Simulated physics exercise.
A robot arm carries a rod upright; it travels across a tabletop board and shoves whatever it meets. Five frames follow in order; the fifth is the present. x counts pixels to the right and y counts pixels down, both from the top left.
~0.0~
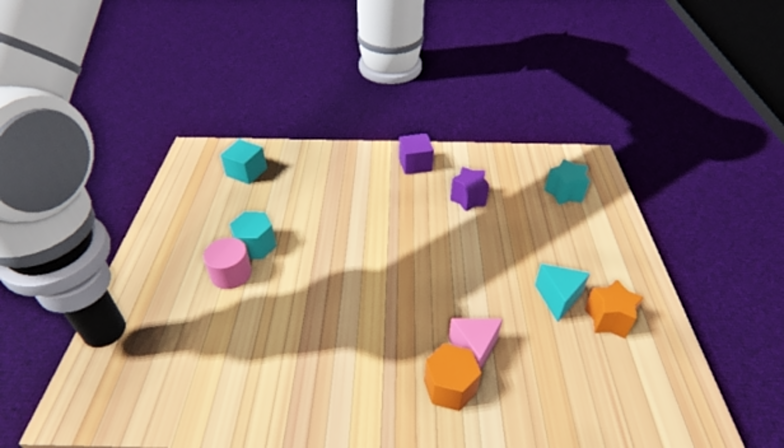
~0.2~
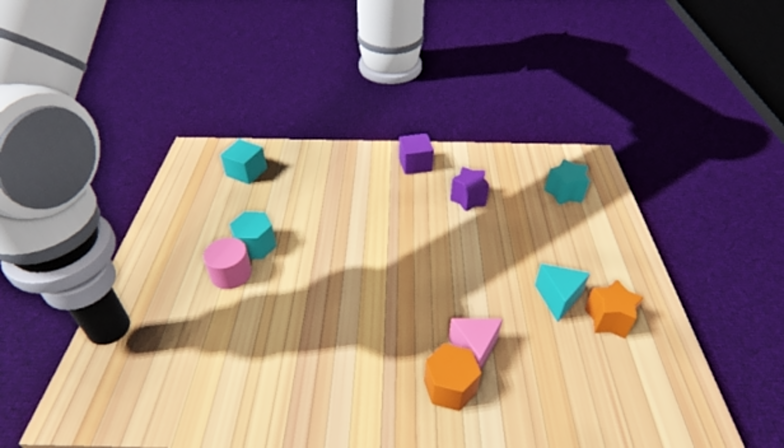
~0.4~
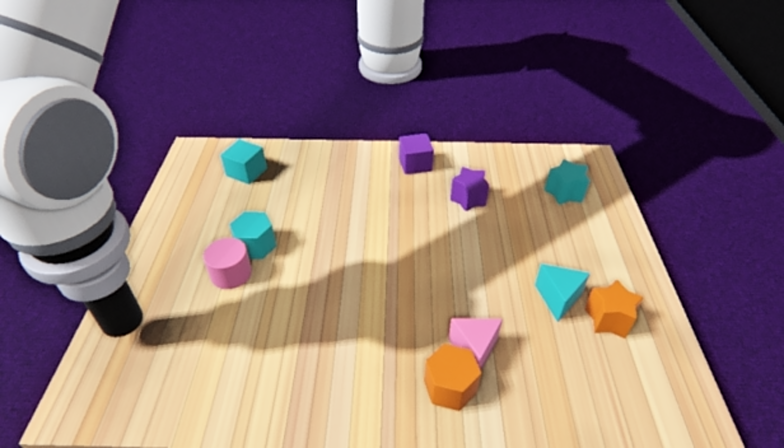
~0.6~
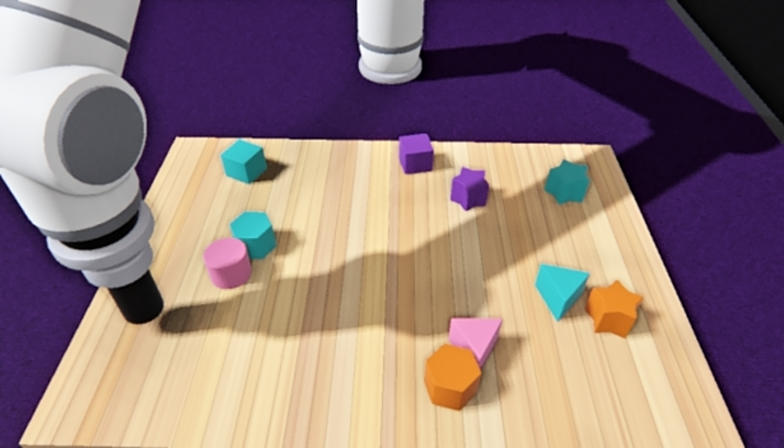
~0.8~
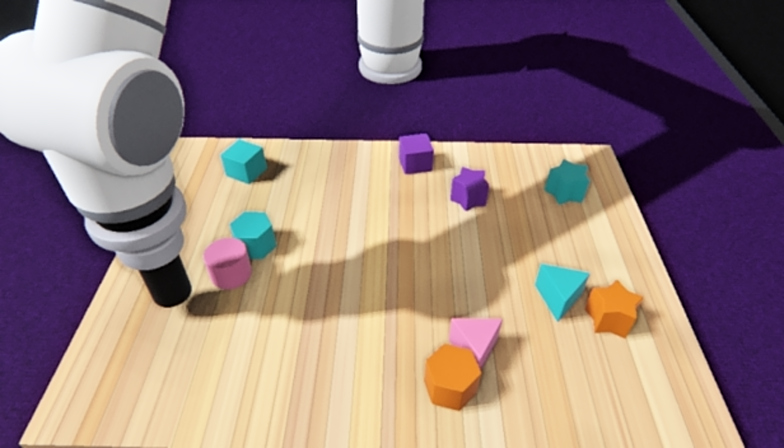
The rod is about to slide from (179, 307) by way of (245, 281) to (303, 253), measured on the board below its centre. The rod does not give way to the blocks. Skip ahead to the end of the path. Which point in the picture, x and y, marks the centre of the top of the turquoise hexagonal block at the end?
The middle of its upper face will lie at (266, 188).
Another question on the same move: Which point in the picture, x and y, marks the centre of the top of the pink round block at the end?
Its top centre lands on (288, 208).
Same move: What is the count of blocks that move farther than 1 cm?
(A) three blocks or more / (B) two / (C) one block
(B)
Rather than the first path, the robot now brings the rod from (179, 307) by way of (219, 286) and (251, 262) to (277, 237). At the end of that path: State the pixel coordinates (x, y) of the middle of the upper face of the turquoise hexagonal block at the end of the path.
Just about (294, 169).
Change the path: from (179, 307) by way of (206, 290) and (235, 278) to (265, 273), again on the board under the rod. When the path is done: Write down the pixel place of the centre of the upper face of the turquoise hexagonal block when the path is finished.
It will end up at (275, 199).
What follows on the original path. One third of the way, rod at (220, 276); pink round block at (240, 241); turquoise hexagonal block at (259, 214), turned 10° clockwise.
Two thirds of the way, rod at (263, 259); pink round block at (266, 223); turquoise hexagonal block at (267, 197).
At the end, rod at (301, 240); pink round block at (288, 208); turquoise hexagonal block at (266, 188), turned 20° anticlockwise.
